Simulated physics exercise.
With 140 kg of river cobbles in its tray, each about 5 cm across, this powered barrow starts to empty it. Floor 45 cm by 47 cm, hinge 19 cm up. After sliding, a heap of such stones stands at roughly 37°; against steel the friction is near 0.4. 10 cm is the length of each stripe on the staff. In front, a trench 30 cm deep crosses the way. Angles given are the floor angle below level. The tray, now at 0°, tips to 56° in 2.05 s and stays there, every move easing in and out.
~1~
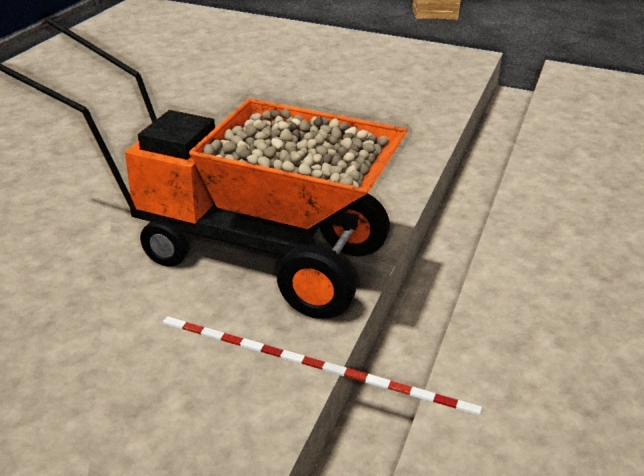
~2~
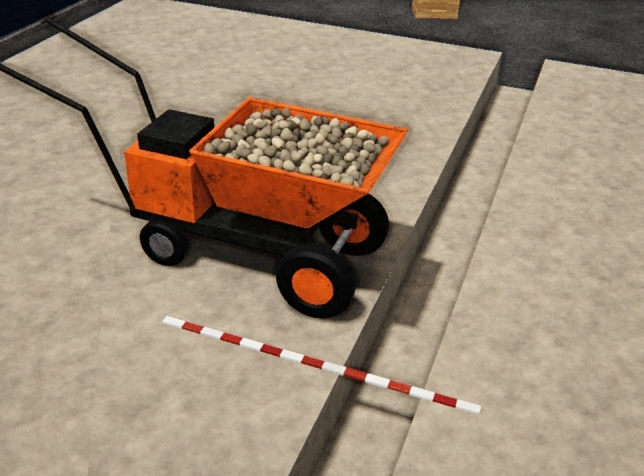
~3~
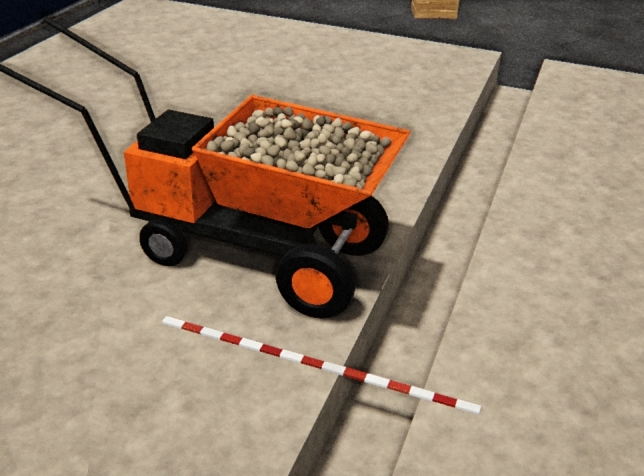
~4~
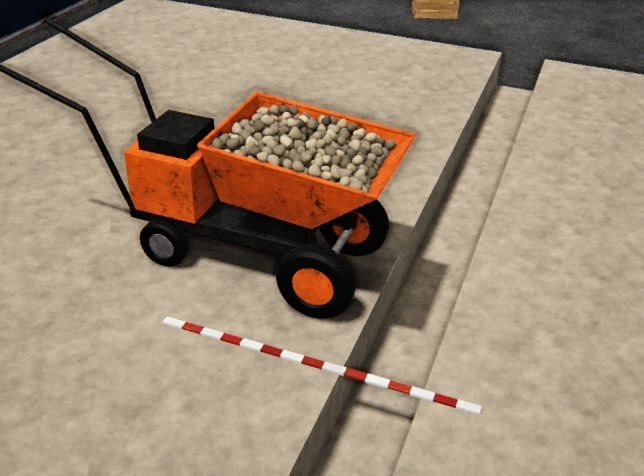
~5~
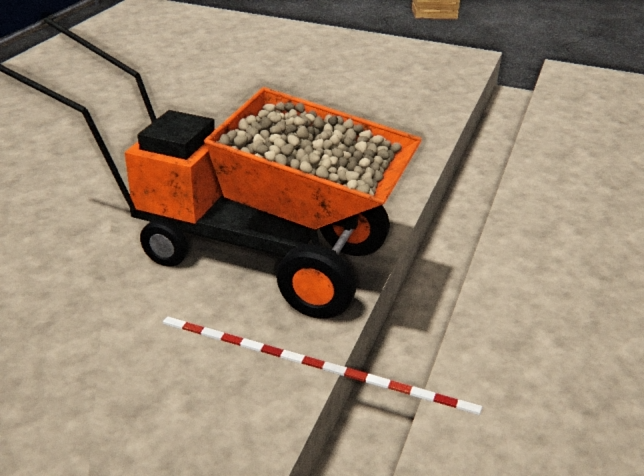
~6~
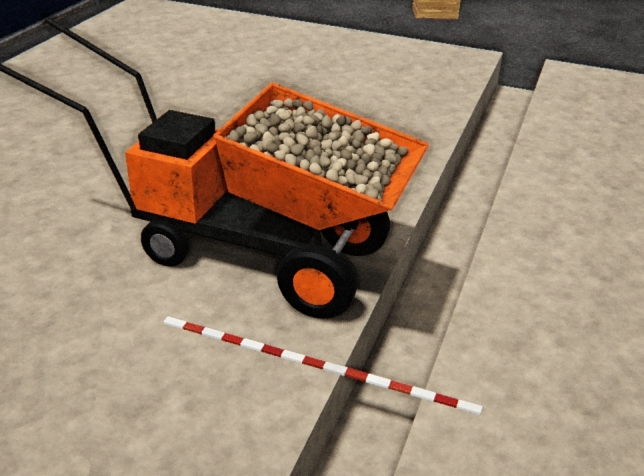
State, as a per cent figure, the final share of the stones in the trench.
The final share is about 21 per cent.
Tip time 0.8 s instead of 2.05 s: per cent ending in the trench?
Near 15 per cent.
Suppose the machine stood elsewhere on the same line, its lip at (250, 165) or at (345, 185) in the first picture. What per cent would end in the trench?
About 60 per cent from the first spot, about 45 from the second.
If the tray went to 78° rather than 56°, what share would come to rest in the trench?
I'd expect around 5 in a hundred.
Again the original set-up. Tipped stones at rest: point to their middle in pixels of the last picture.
I'd point to around (488, 318).
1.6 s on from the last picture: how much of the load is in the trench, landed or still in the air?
About 0%.
Then, 0.9 s after the last picture the floor is at 47°, 99 % in the tray, 1 % in the trench; the foremost stones are at (451, 252).
Then, 1.6 s after the last picture the floor is at 56°, 73 % in the tray, 1 % in the trench, 26 % past the trench; the foremost stones are at (536, 343).
Then, 1.9 s after the last picture the floor is at 56°, 51 % in the tray, 2 % in the trench, 47 % past the trench; the foremost stones are at (602, 362).
Then, 3.8 s after the last picture the floor is at 56°, 19 % in the tray, 21 % in the trench, 60 % past the trench; the foremost stones are past the picture's edge.
